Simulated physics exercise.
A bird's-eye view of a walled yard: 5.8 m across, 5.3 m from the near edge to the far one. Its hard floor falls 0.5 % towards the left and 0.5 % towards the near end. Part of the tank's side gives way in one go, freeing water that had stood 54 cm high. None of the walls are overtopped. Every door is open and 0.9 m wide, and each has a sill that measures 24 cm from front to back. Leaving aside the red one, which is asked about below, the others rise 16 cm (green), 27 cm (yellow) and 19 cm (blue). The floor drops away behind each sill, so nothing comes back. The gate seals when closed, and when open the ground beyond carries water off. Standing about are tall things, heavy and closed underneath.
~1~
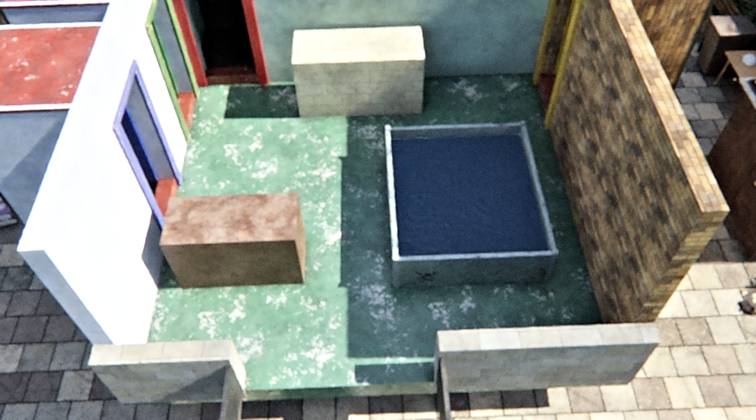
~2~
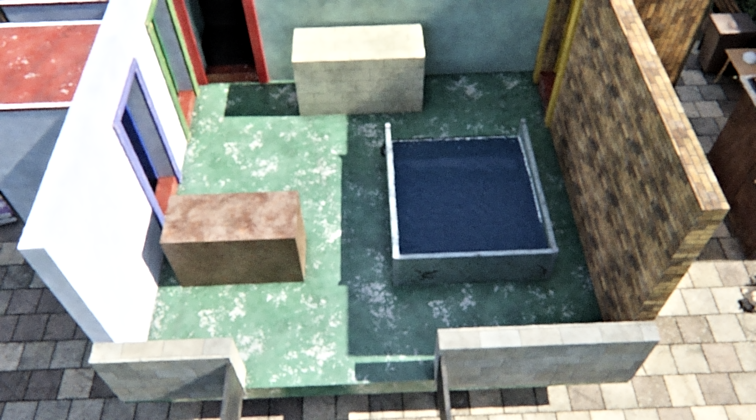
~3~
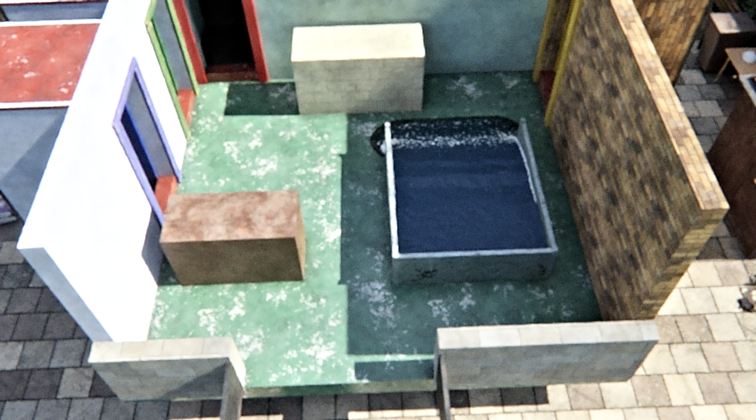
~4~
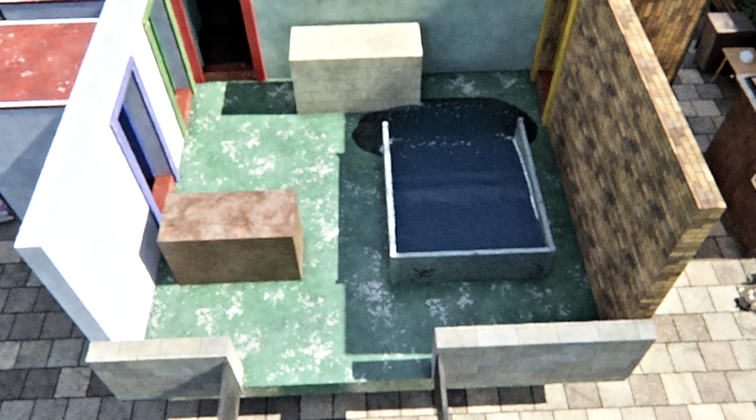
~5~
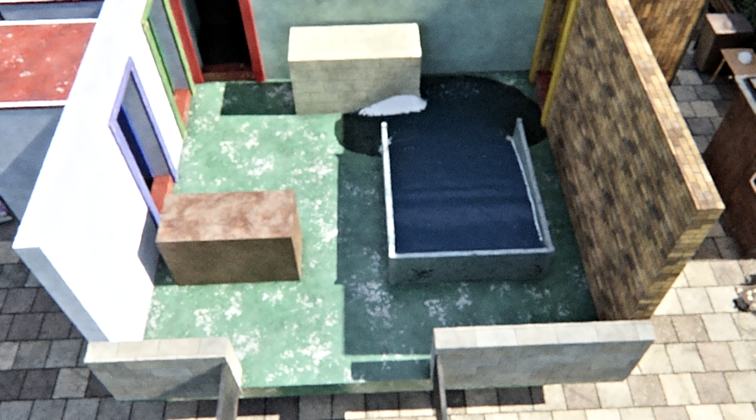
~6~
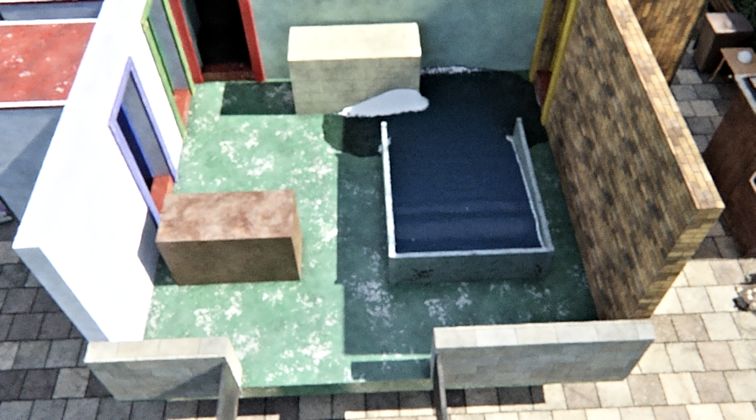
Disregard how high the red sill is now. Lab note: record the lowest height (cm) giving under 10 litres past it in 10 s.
Lowest height: 8.5 cm.
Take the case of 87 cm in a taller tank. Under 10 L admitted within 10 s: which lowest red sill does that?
The step needs to be some 14.5 cm.
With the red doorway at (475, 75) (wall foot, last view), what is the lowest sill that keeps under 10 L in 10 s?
You'd want it roughly 34 cm high.
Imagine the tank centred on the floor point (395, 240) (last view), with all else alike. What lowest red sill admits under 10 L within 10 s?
I'd put it at close to 13.5 cm.
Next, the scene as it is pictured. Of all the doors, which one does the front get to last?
I'd say the blue one.
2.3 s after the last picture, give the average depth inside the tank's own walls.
Averaged depth comes out at about 15 cm.
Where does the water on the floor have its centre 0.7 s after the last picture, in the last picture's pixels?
Around (448, 168).
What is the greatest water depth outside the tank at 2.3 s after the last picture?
About 34 cm.
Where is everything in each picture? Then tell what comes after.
The first frame shows still water, 54 cm deep, in the tank at (464, 189); the red door at (221, 36) is dry.
In the second frame, the gap is on the far side, the front 0.3 m out at a hidden place; the back of the tank holds 54 cm.
In the third frame, the front is at a hidden place, 0.7 m from the gap on the far side; 1.3 m2 of floor is wet, 54 cm left at the back.
In the fourth frame, water pours out on the far side and has run 1.2 m, to (429, 102); about 8 cm deep outside, 54 cm at the back.
In the fifth frame, the gap is on the far side, the front 1.7 m out at a hidden place; the back of the tank holds 54 cm.
In the sixth frame, water pours out on the far side and has run 1.9 m, to (500, 71); about 8 cm deep outside, 52 cm at the back; the red door at (217, 33), 4.1 m from the gap, is still 2.0 m from the nearest water.
Then, 0.7 s after the last picture water covers 25 % of the floor, deepest (39 cm) near (445, 75); it has not reached the red door.
Then, 2.3 s after the last picture water covers 55 % of the floor, deepest (34 cm) near (533, 86); 2 cm at the red door, 0 litres in over its 19 cm sill.
Then, 9.3 s after the last picture water covers 95 % of the floor, deepest (14 cm) near (137, 373); 6 cm at the red door, 0 litres in over its 19 cm sill.
At the red door as built, the water peaked near 10 cm, 4.7 s after the last picture.
With a sill of 7 cm, 24 litres would have come in within the 10 s; with 10 cm, 5 litres. So under 10 litres takes about 8.5 cm.
